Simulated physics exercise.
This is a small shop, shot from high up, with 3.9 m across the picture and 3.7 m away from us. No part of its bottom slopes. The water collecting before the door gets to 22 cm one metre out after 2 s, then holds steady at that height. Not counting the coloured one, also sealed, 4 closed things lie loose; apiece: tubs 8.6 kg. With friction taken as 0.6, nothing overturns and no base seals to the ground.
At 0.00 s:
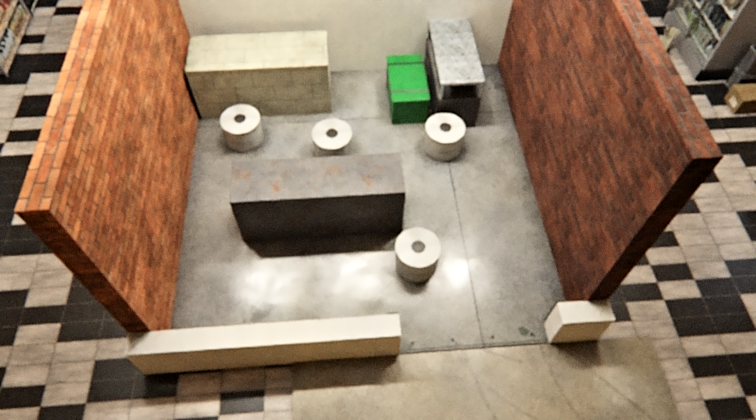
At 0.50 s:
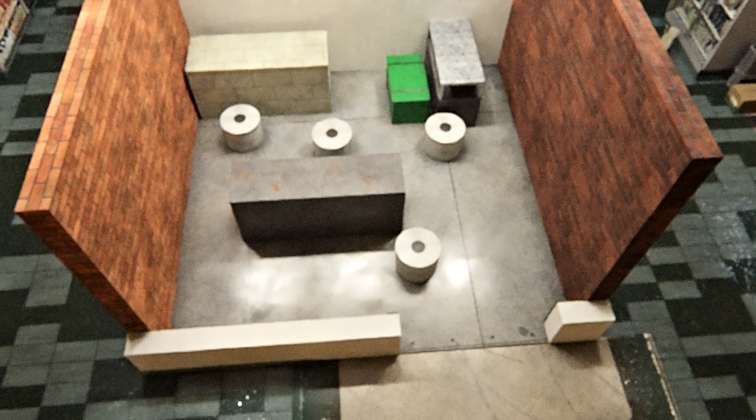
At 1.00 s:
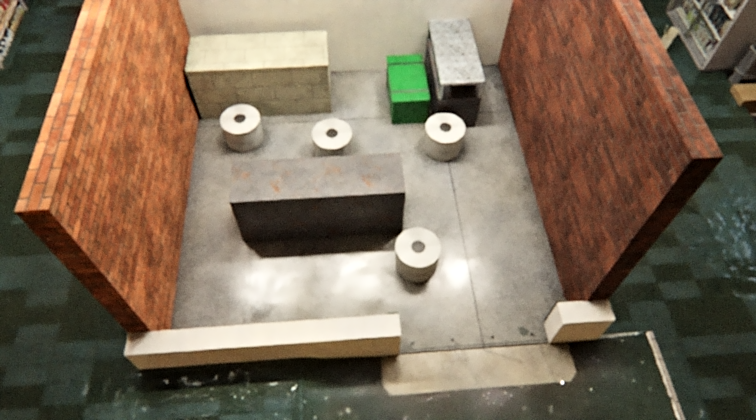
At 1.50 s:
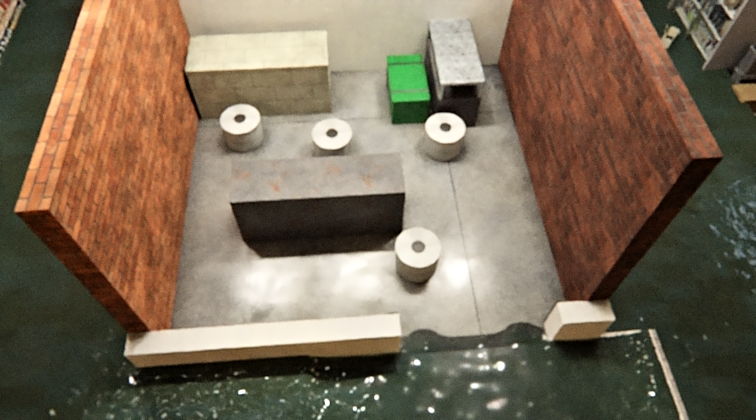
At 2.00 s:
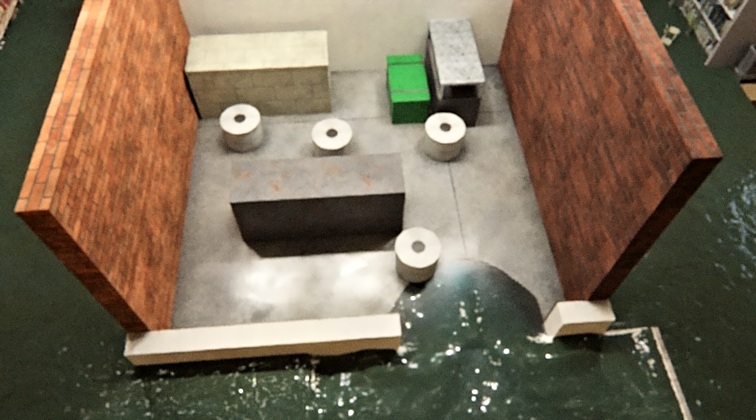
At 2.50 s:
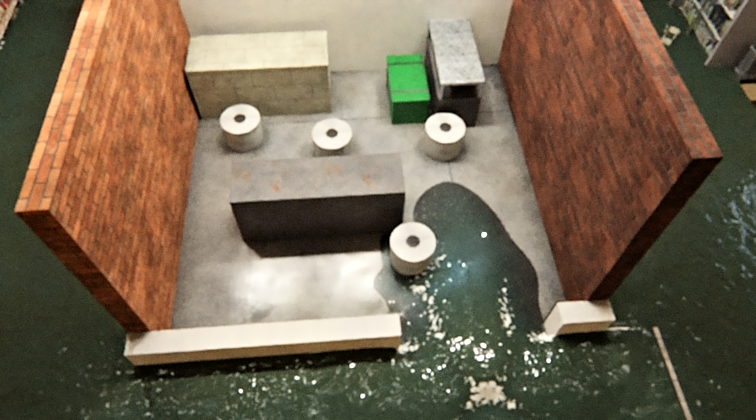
Dark green water spreads over the checkered floor, enters the walled room, and nudges one white cylinder.
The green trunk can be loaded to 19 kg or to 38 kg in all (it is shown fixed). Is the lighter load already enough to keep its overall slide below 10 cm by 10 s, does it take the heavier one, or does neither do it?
I reckon the answer is neither of the two.
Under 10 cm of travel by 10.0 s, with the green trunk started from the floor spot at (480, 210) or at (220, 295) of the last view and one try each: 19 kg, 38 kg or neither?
The first try gives failure with both; the second gives failure with both.
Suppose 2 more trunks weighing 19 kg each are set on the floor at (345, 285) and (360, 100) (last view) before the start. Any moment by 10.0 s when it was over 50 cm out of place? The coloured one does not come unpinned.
Result, in order - exceeds it; falls shy.
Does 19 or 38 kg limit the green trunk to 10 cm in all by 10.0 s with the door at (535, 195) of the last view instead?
Okay, so both masses fail.
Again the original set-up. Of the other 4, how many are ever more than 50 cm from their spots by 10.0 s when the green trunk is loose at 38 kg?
Answer: 4.
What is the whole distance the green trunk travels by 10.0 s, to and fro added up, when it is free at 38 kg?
40 cm.
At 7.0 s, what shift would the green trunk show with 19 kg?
50 cm.
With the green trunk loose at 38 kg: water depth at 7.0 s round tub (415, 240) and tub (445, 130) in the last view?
About 8 and 6 cm.
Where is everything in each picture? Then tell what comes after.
The first frame shows the green trunk at (408, 77), on the bottom; water covers 0.0 m2; 0 of 5 have shifted.
The second frame shows the green trunk at (408, 77), on the bottom; water covers 0.0 m2; 0 of 5 have shifted.
The third frame shows the green trunk at (408, 77) rests on the ground; water covers 0.0 m2; 0 of 5 have shifted.
The fourth frame shows the green trunk at (408, 77), on the bottom; water covers 0.0 m2; 0 of 5 have shifted.
The fifth frame shows the green trunk at (408, 77) rests on the ground; water covers 0.8 m2; 0 of 5 have shifted.
The sixth frame shows the green trunk at (408, 77) rests on the ground; water covers 1.8 m2; 1 of 5 have shifted.
After 3.5 s the green trunk would be 0 cm from its start with 19 kg and 0 cm from its start with 38 kg; 1 cm of water round it then.
After 4.5 s the green trunk would be 20 cm from its start with 19 kg and 5 cm from its start with 38 kg; 5 cm of water round it then.
After 7.0 s the green trunk would be 48 cm from its start with 19 kg and 21 cm from its start with 38 kg; 10 cm of water round it then.
After 10.0 s the green trunk would be 54 cm from its start with 19 kg and 23 cm from its start with 38 kg; 15 cm of water round it then.
